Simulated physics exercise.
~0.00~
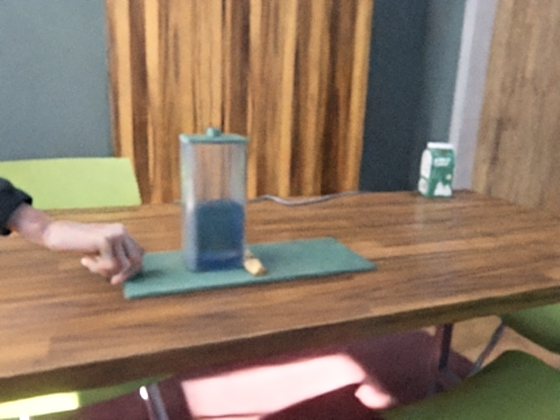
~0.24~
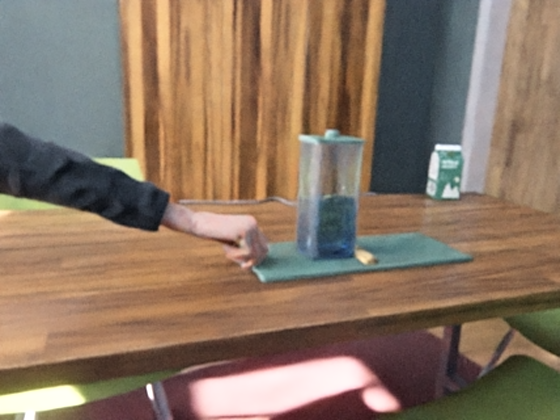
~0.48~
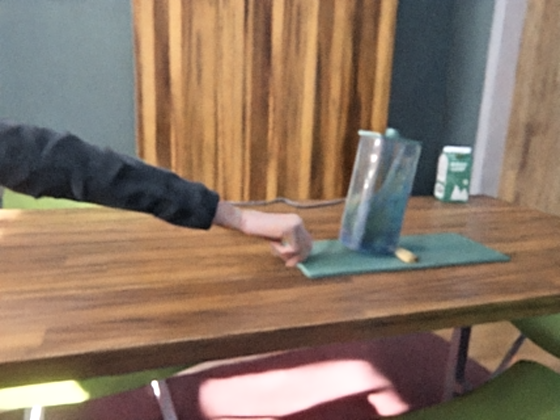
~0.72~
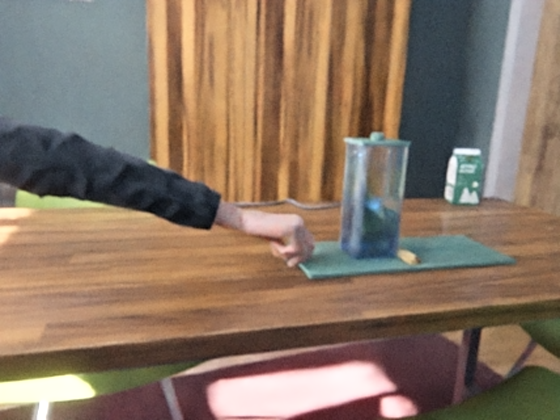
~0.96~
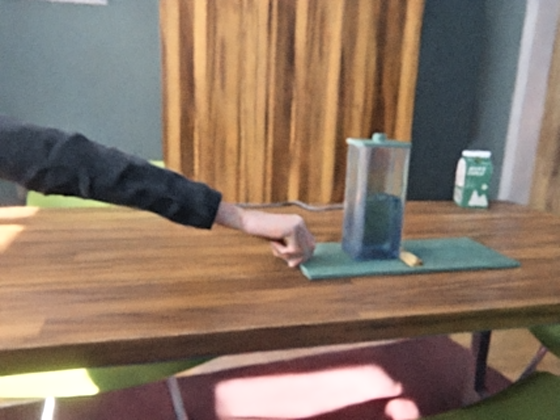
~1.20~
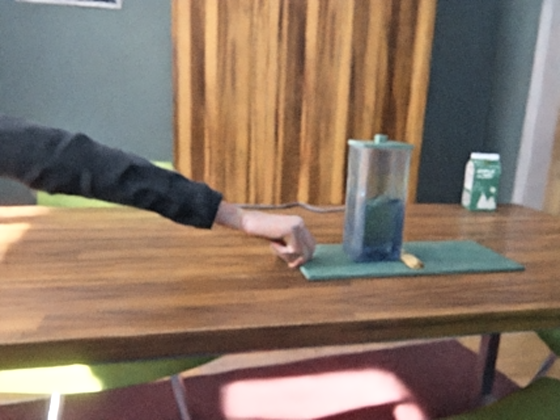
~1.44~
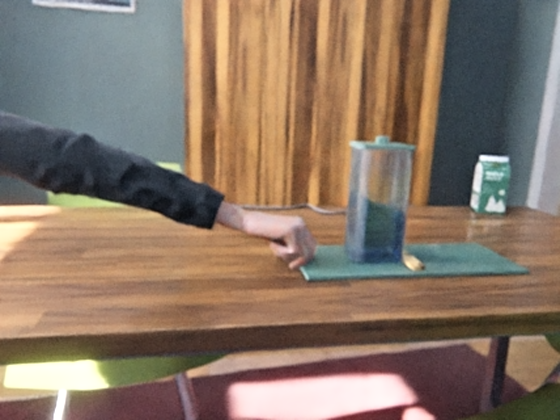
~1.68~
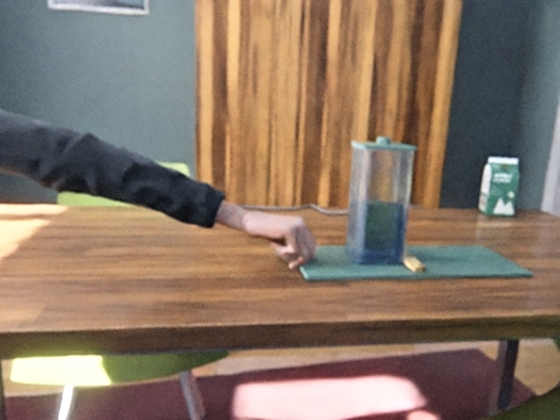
On a wooden table, a hand slides a board right, and its canister tilts, then settles upright.
